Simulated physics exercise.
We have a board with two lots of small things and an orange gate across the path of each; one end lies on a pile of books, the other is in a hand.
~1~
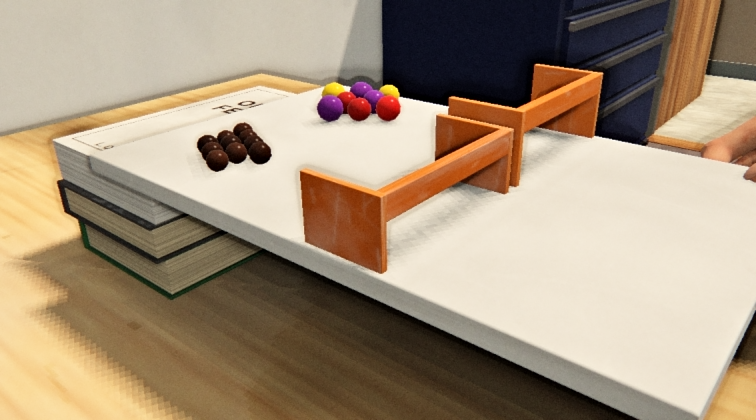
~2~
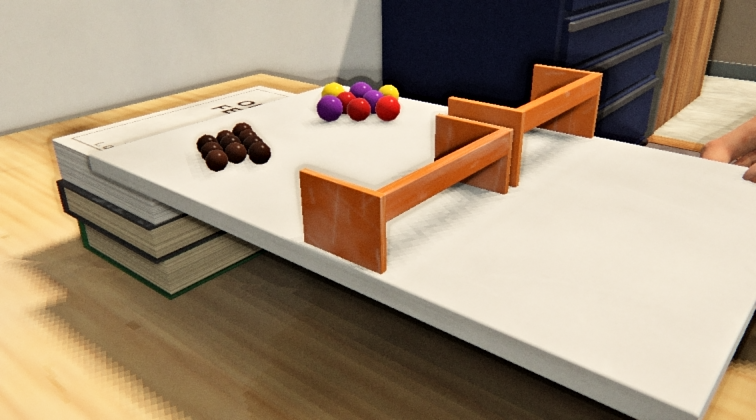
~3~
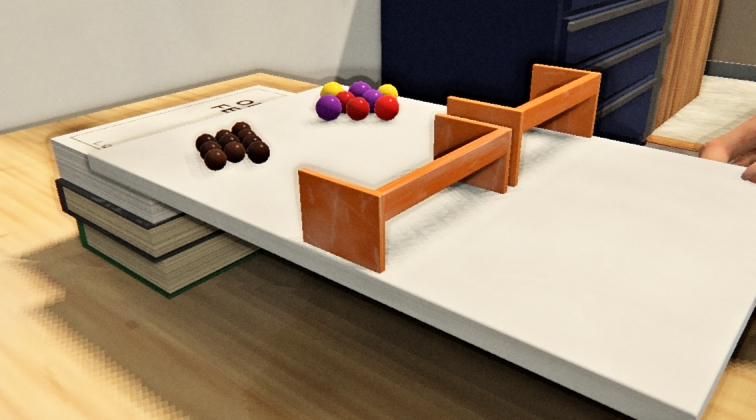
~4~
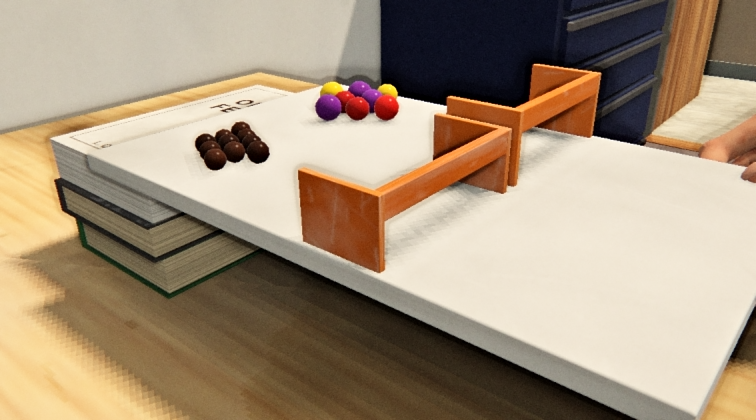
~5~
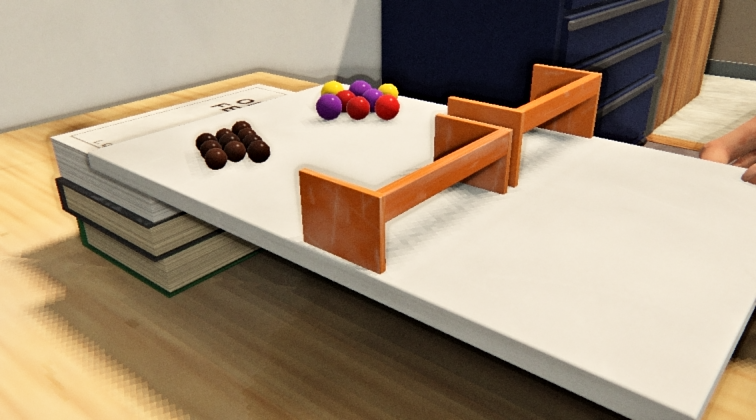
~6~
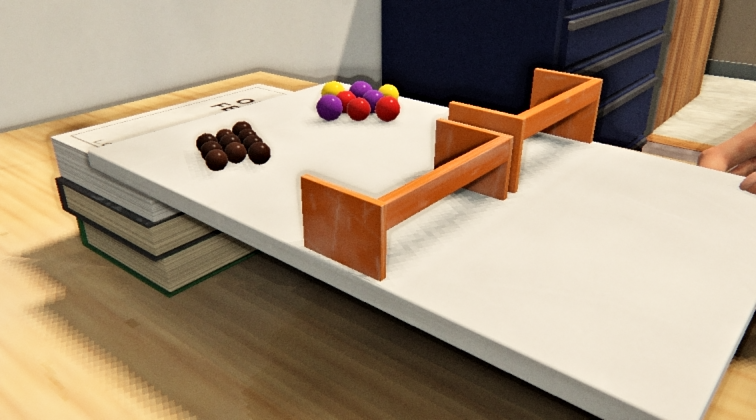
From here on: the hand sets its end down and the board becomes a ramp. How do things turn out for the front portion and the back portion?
In order: The front portion is going to go free; the back portion is going to go free.
Then, 0.51 s after the last picture, board sloping at 11°; front portion on its way down; back portion on its way down.
Then, 0.96 s after the last picture, board resting at 17°; front portion all past its gate; back portion all past its gate.
At rest, board resting at 17°; front portion all past its gate; back portion all past its gate.
